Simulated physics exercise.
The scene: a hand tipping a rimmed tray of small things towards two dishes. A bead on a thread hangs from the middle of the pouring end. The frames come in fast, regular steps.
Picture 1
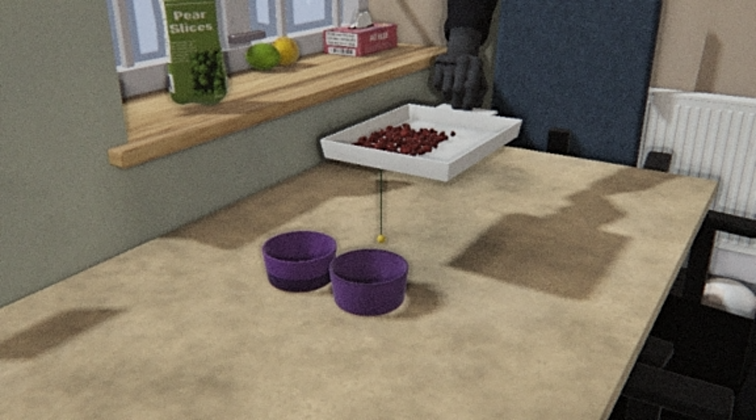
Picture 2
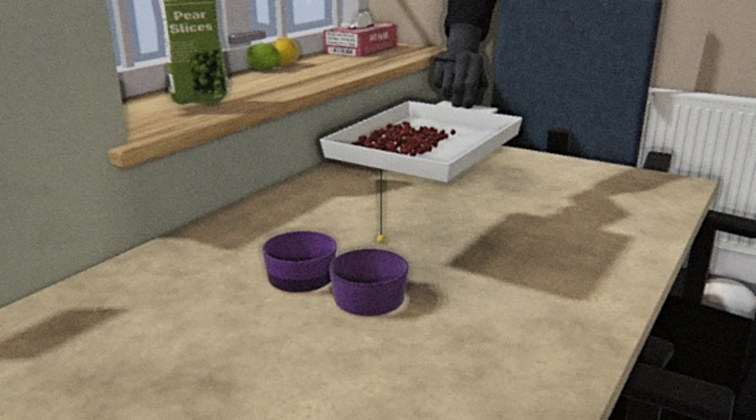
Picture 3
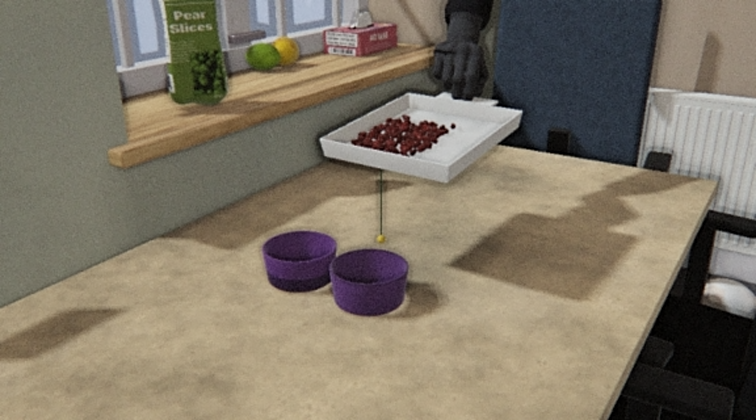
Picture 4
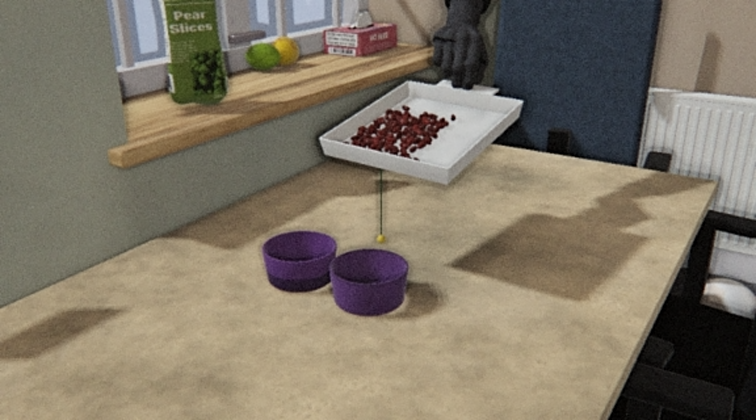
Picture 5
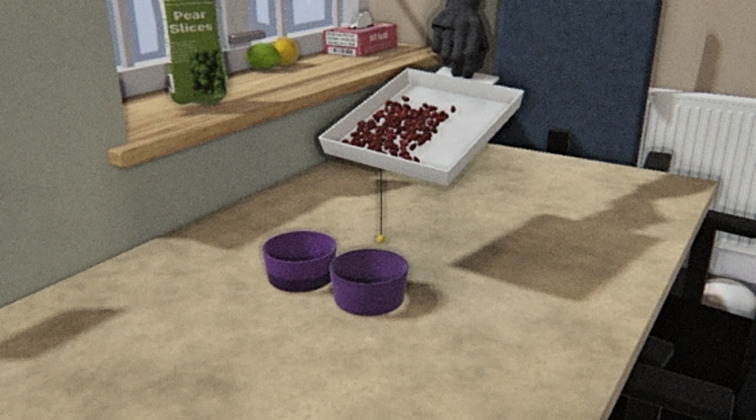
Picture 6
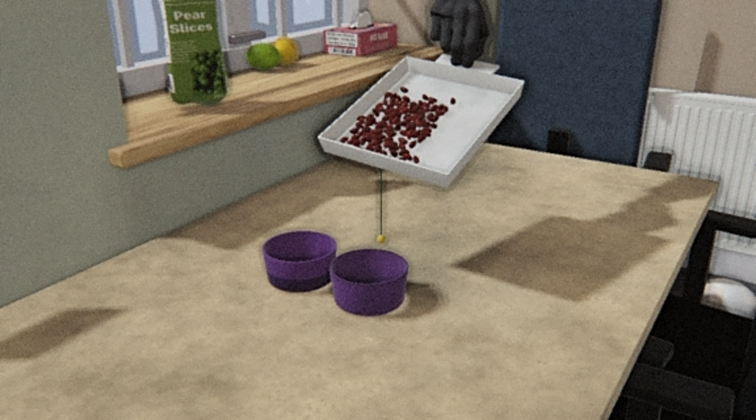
On a kitchen counter, a dark hand tilts a white tray of beans above two purple dishes.
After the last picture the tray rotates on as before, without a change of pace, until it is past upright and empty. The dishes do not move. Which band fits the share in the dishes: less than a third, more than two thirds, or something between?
They take between a third and two thirds between them.
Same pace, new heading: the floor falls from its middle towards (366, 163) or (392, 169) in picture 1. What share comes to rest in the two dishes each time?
In turn 80 and 60 in a hundred.
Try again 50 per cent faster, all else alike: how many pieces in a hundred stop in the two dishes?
About 40 per cent.
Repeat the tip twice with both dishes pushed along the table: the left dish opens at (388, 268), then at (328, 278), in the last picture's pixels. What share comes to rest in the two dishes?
Roughly 70 per cent, and 30 per cent.
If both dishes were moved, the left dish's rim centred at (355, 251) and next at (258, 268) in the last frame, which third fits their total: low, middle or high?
First between a third and two thirds, then below one third.
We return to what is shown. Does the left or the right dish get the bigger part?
The winner is the right one.
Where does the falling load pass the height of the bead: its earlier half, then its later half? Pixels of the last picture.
The first part at (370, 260); the rest at (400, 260).
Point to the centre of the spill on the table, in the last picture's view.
Around (428, 317).
Shortly afterwards, tray tipped steeply; the whole lot on the tray.
Next, tray tipped past a quarter turn; the bulk on the tray; a little in the right dish; a little outside both; a little in the air.
Some moments later, tray tipped past a quarter turn; near half in the right dish; near half outside both.
In the end, tray tipped past a quarter turn; near half in the right dish; none at all in the left dish; near half outside both.
